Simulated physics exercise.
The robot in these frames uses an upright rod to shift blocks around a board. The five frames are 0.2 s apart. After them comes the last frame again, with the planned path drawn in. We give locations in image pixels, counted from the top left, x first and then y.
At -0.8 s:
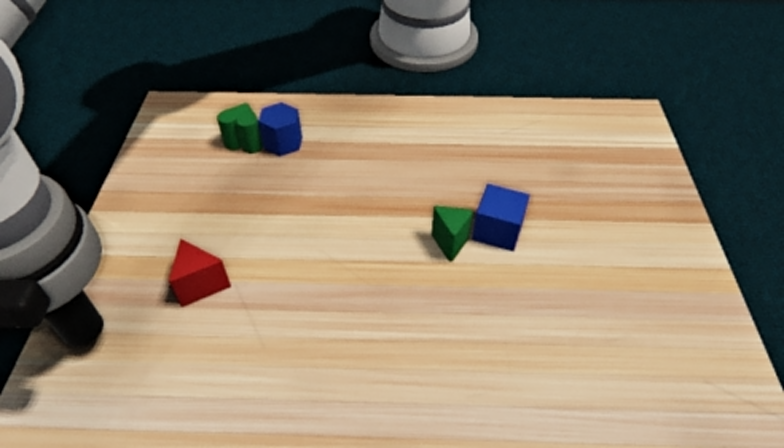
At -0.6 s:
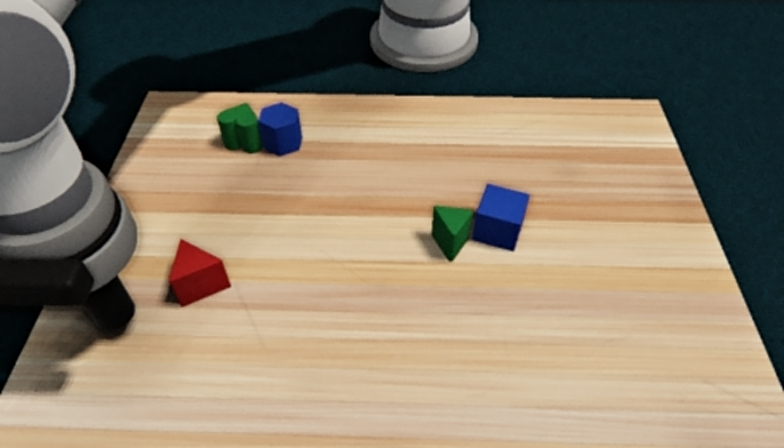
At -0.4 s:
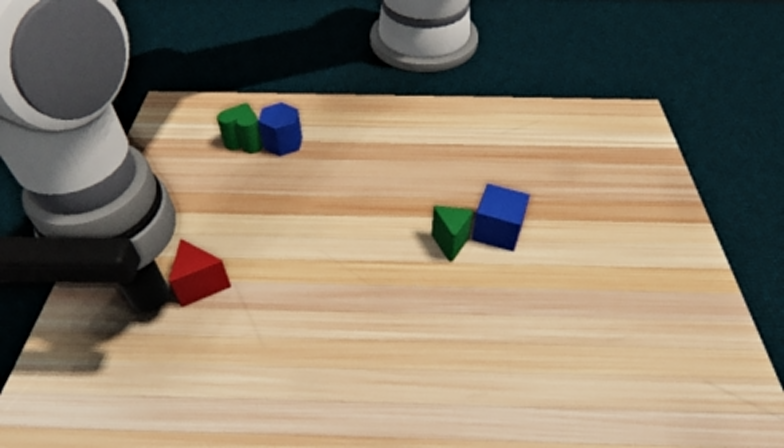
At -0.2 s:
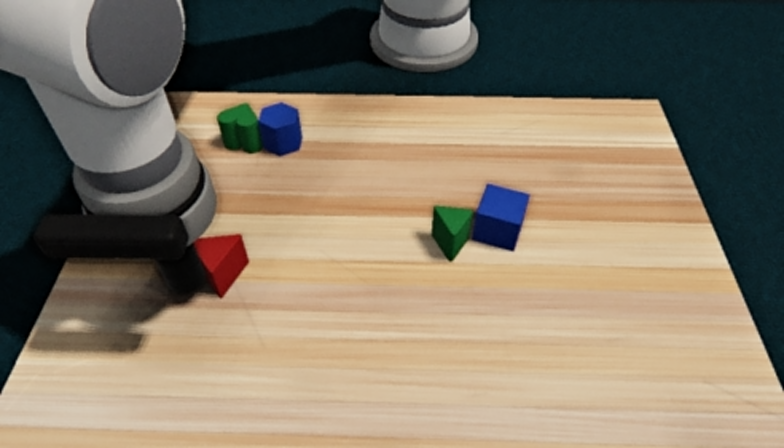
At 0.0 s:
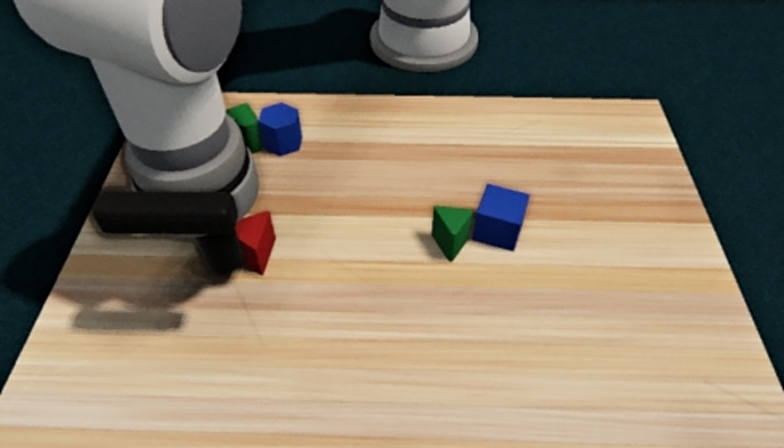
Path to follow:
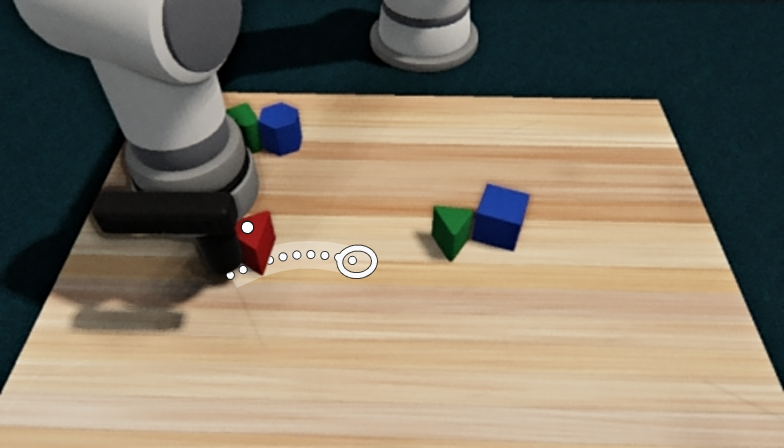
A robot arm moved in from the left over a wooden board, reached the red three-sided block and pushed it a short way right and slightly upward, while the green and blue blocks stayed still.
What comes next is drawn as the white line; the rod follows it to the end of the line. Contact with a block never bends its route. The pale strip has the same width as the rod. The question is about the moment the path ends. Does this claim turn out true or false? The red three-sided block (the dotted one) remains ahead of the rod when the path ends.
False
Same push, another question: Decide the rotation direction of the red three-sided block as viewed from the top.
Seen from overhead, it turns anticlockwise.
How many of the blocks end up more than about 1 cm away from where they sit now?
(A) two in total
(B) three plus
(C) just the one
C.
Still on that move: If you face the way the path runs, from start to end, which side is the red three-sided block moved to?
Off to the left side.
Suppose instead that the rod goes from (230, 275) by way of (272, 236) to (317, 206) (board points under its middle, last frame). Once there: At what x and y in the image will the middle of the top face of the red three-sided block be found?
It is at (338, 163).
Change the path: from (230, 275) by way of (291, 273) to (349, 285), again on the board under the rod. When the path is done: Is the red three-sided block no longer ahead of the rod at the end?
That would be a yes.
The line goes from (230, 275) over (272, 259) and (315, 255) to (357, 262); the dot is on the red three-sided block.
What follows on the original path. One third of the way, rod (269, 244); red three-sided block (283, 208), turned 20° anticlockwise.
Two thirds of the way, rod (313, 239); red three-sided block (291, 202), turned 40° anticlockwise.
At the end, rod (356, 246); red three-sided block (291, 202), turned 40° anticlockwise.
